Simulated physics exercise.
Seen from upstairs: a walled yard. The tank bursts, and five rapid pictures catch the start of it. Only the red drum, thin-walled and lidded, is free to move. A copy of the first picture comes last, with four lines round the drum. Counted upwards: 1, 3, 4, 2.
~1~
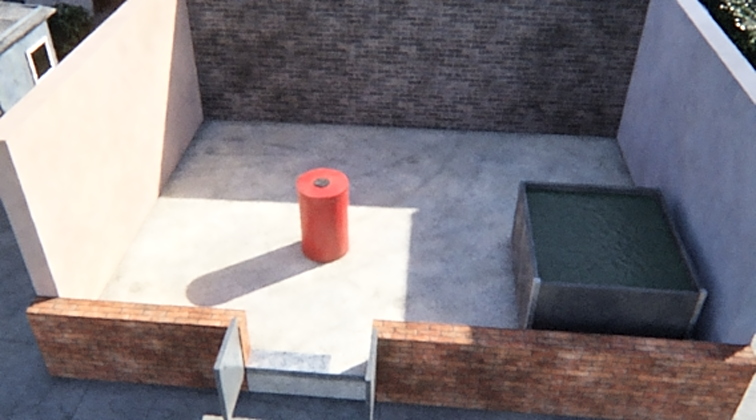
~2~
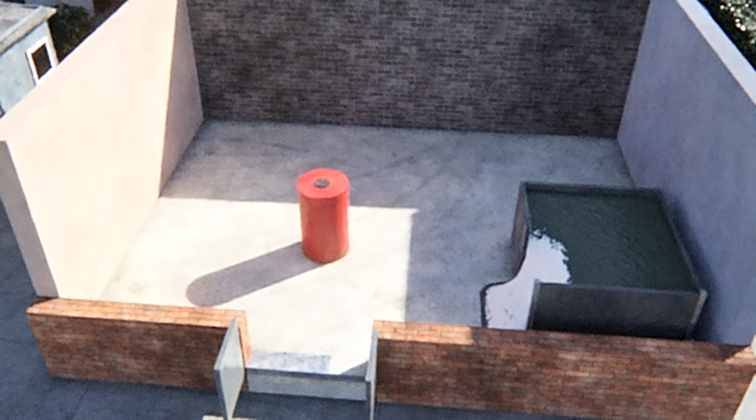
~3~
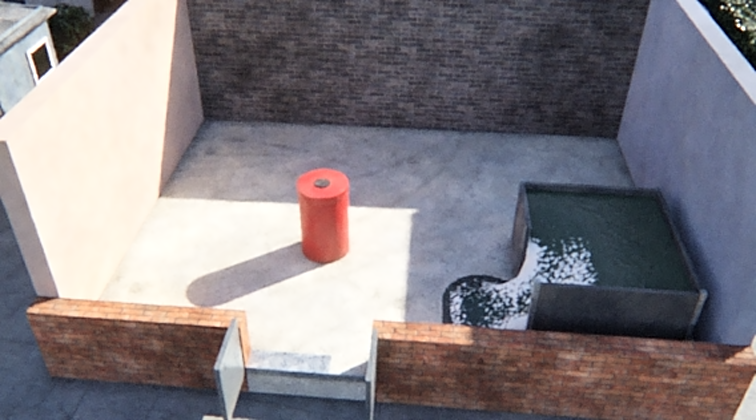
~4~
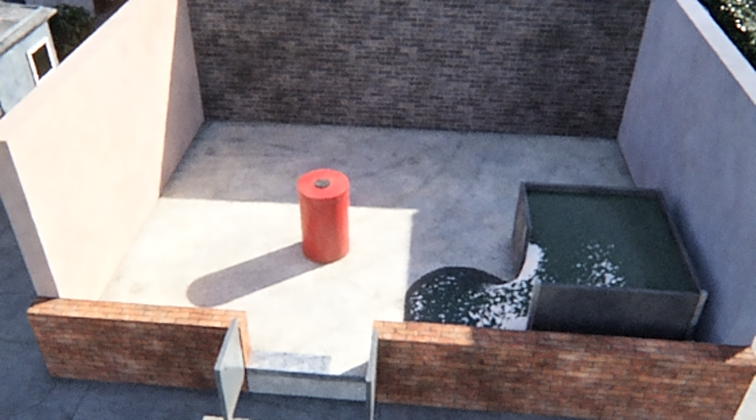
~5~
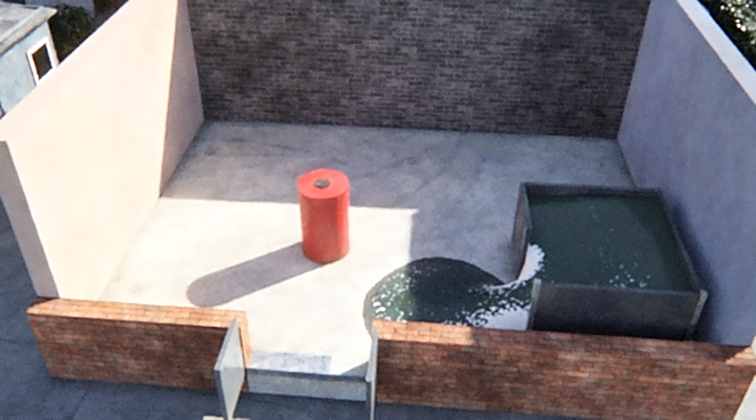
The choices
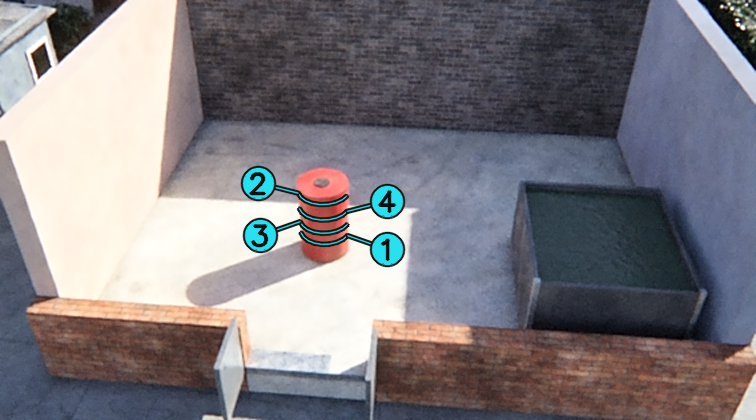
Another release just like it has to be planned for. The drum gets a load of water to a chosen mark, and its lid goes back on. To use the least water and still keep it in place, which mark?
That is level 1.
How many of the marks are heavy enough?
All of the four.
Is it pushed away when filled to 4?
No, not at all.
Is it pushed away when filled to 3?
No, not at all.
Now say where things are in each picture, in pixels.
Lid of the red drum at (323, 183); tank full, its middle at (602, 238); open gate at (309, 318).
Water covers 1 % of the ground and is seen nearest the drum at (489, 298).
Water covers 3 % of the ground and is seen nearest the drum at (460, 285).
Water covers 5 % of the ground and is seen nearest the drum at (426, 280).
Lid of the red drum at (324, 184); water covers 8 % of the ground and is seen nearest the drum at (379, 289).
On the marked copy, 1 at (321, 244); 2 at (319, 204); 3 at (321, 233); 4 at (320, 220); from the bottom up 1, 3, 4, 2.
Choosing 1, it does not move.
Choosing 2, it does not move.
Choosing 3, it does not move.
Choosing 4, it does not move.
